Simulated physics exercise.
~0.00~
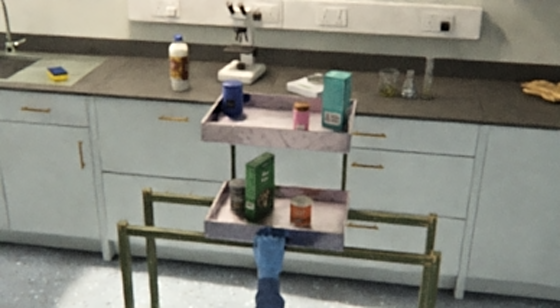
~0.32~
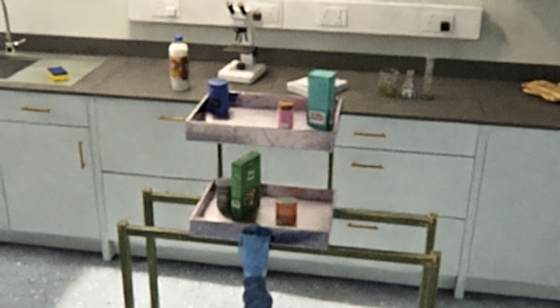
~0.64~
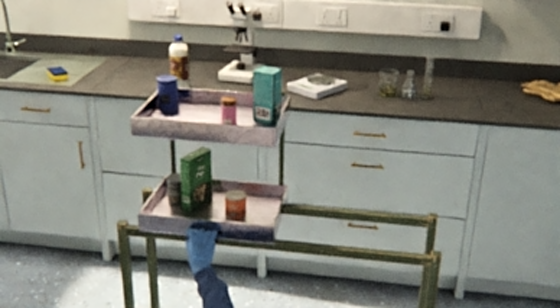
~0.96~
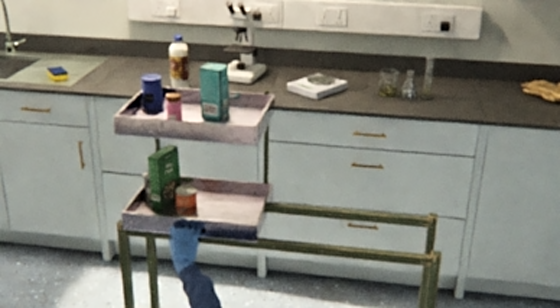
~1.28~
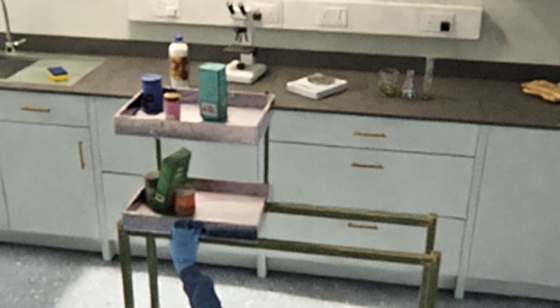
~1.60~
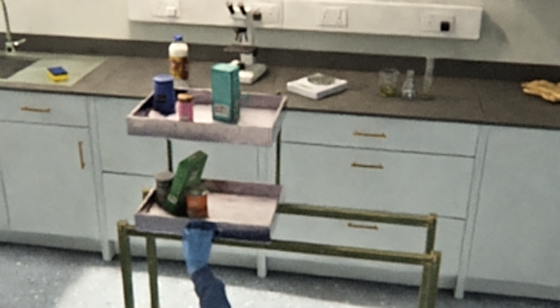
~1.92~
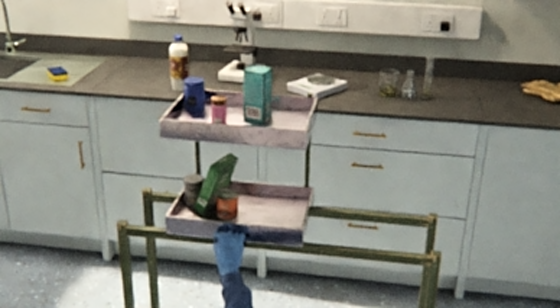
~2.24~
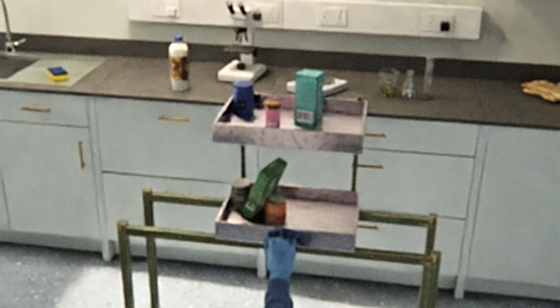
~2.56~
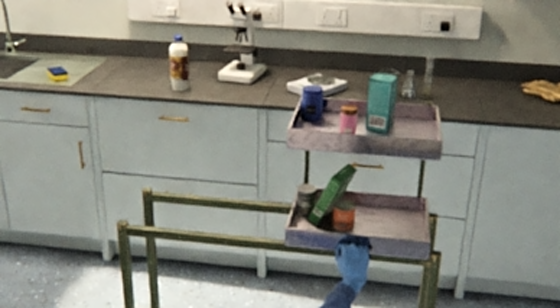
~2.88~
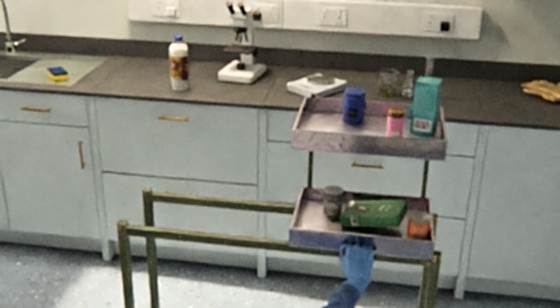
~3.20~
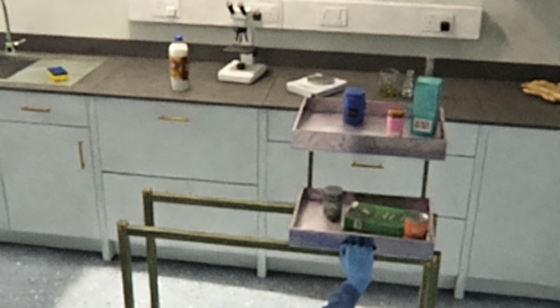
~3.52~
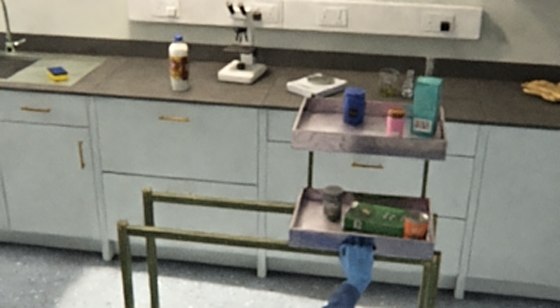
A gloved blue hand slides a two-tiered pinkish tray unit along a greenish metal rail frame, seen from the front in a laboratory with pale cabinets and a dark counter. The upper tray holds a blue jar, a pink shaker and a turquoise carton; the lower holds a grey tin, a green packet and an orange tin. The unit moves left and stops, and the green packet tips into a lean. Pushed right to the far end, it halts and the packet topples. The packet ends lying on its side by the orange tin, the others upright.
